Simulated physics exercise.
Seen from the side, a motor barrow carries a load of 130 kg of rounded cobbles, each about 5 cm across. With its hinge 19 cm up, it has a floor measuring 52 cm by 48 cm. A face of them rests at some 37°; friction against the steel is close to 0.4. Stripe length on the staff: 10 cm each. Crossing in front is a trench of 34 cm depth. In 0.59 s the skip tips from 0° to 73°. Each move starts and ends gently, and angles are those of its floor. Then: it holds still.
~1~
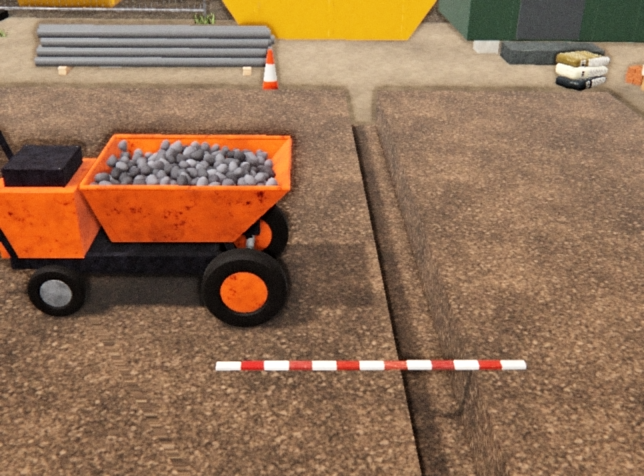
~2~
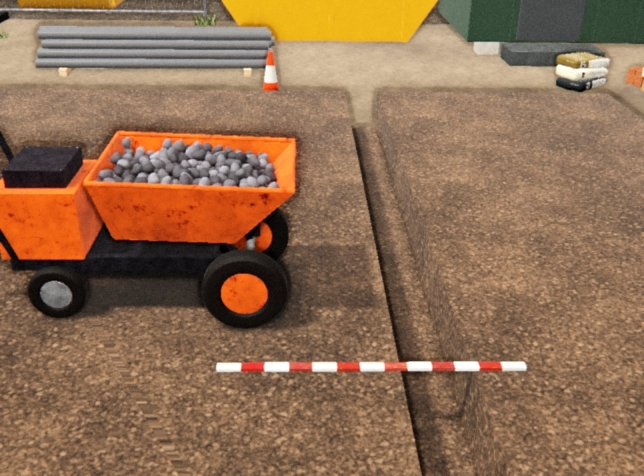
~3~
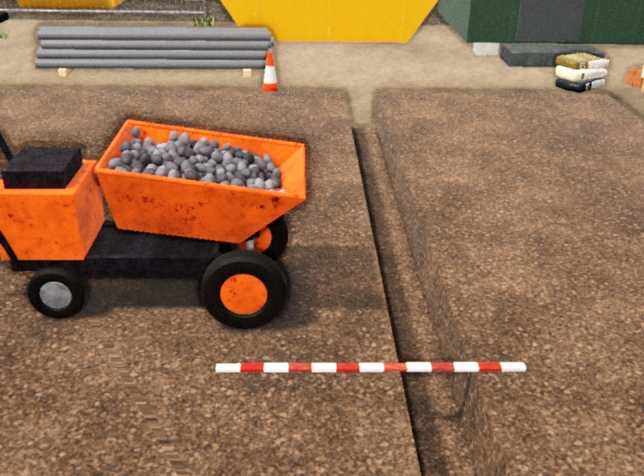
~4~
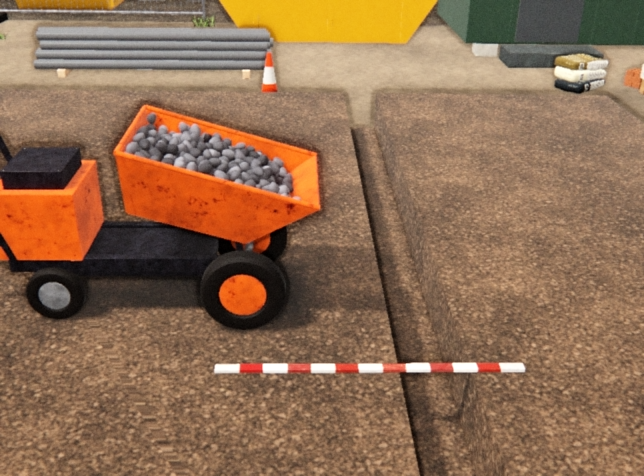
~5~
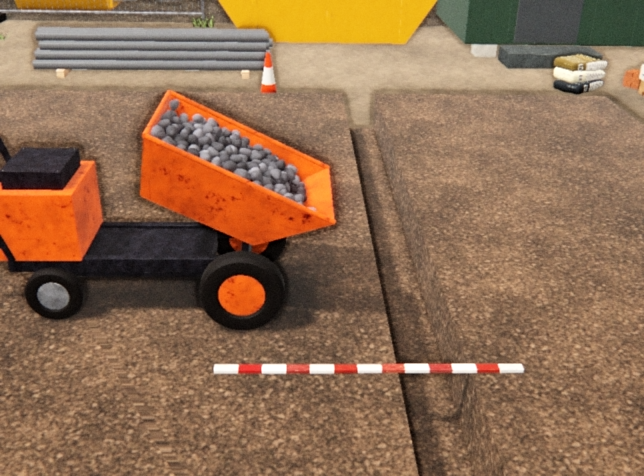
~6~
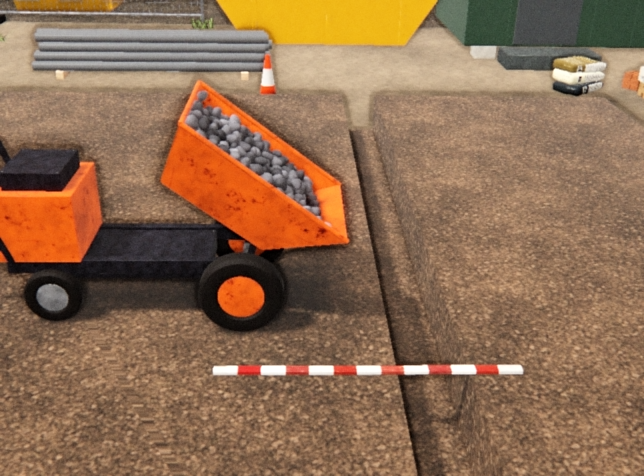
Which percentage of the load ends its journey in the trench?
Roughly 89 per cent.
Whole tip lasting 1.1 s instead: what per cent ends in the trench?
95 %.
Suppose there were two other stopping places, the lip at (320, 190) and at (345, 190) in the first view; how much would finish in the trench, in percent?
First spot about 65, second spot about 45 per cent.
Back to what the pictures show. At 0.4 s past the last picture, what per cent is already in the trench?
Roughly 30 percent of the load.
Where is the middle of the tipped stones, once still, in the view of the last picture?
The resting stones are centred at roughly (412, 335).
Then, 0.1 s after the last picture the floor is at 61°, 100 % in the skip; the foremost stones are at (351, 250).
Then, 0.4 s after the last picture the floor is at 73°, 62 % in the skip, 7 % short of the trench, 31 % in the trench; the foremost stones are at (433, 320).
Then, 0.7 s after the last picture the floor is at 73°, 6 % in the skip, 8 % short of the trench, 79 % in the trench, 6 % past the trench; the foremost stones are at (568, 295).
Then, 2.7 s after the last picture the floor is at 73°, 0 % in the skip, 4 % short of the trench, 89 % in the trench, 7 % past the trench; the foremost stones are past the picture's edge.
